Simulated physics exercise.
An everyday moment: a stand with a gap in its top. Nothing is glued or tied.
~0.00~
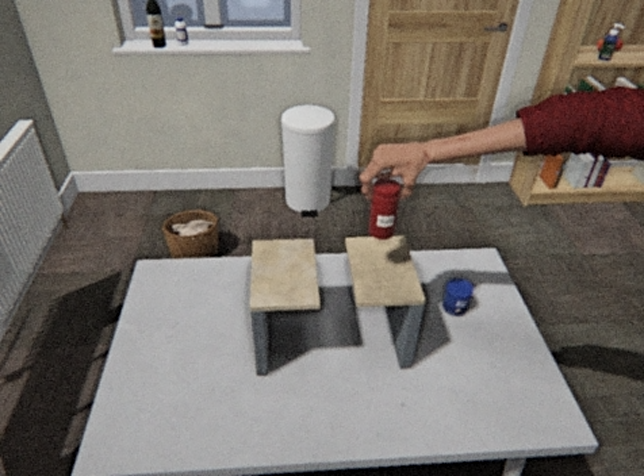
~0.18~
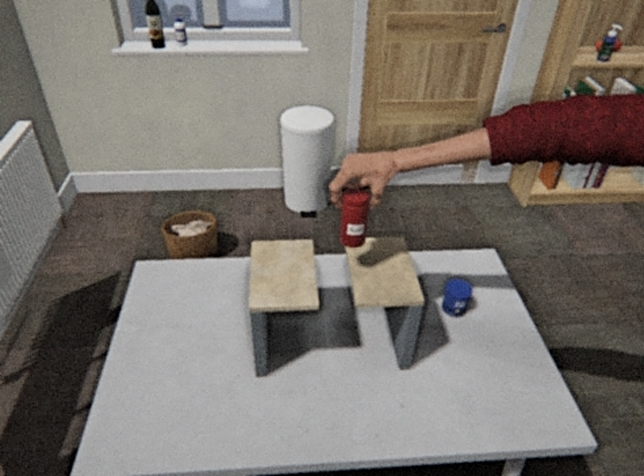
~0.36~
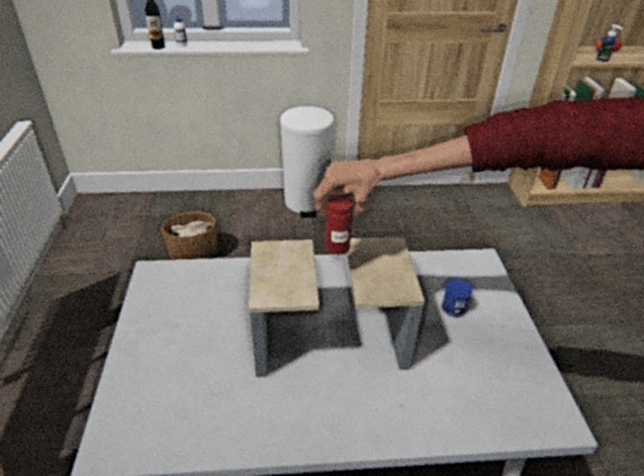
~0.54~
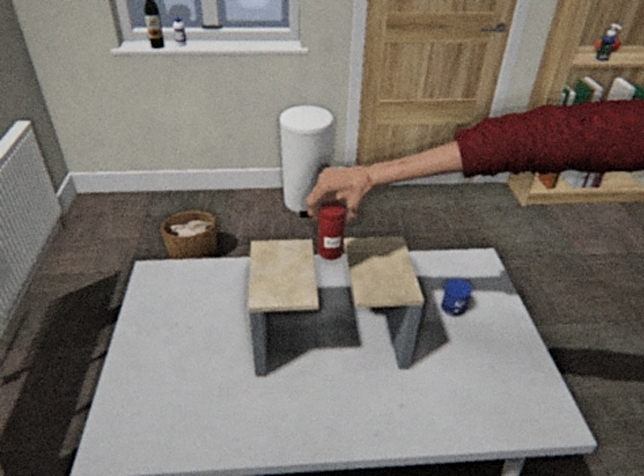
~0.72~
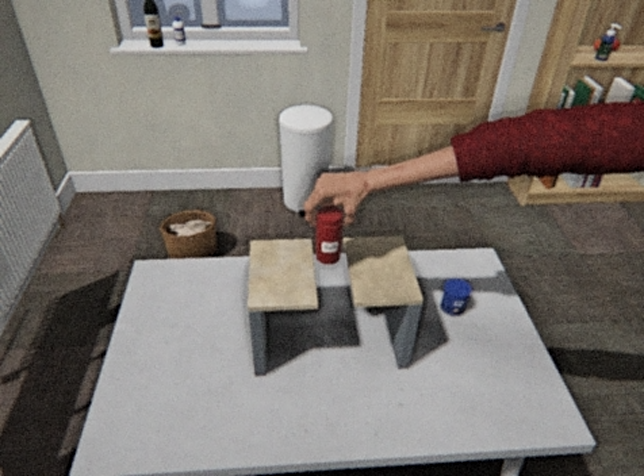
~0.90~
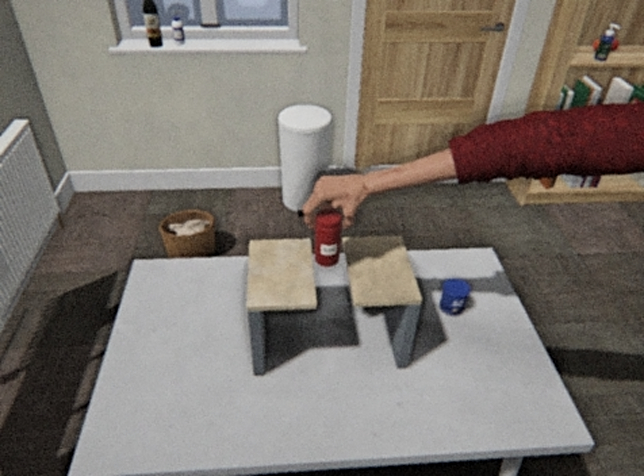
In a room with a door and shelves, a hand in a red sleeve moves a red jar leftward and slightly down to the gap between two raised boards on a white table, while a blue tin sits at right.
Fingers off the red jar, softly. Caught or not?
The jar goes down the gap.
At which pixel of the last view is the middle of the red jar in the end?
At about (325, 321).
Around 1.20 s, red jar displaced well along near (326, 297).
Around 1.30 s, red jar displaced well along near (325, 314).
Finally (1.9 s), moved from the start, red jar; blue tin still in place. Final places as the last picture's camera would see them, red jar near (325, 321). The jar reaches the table.
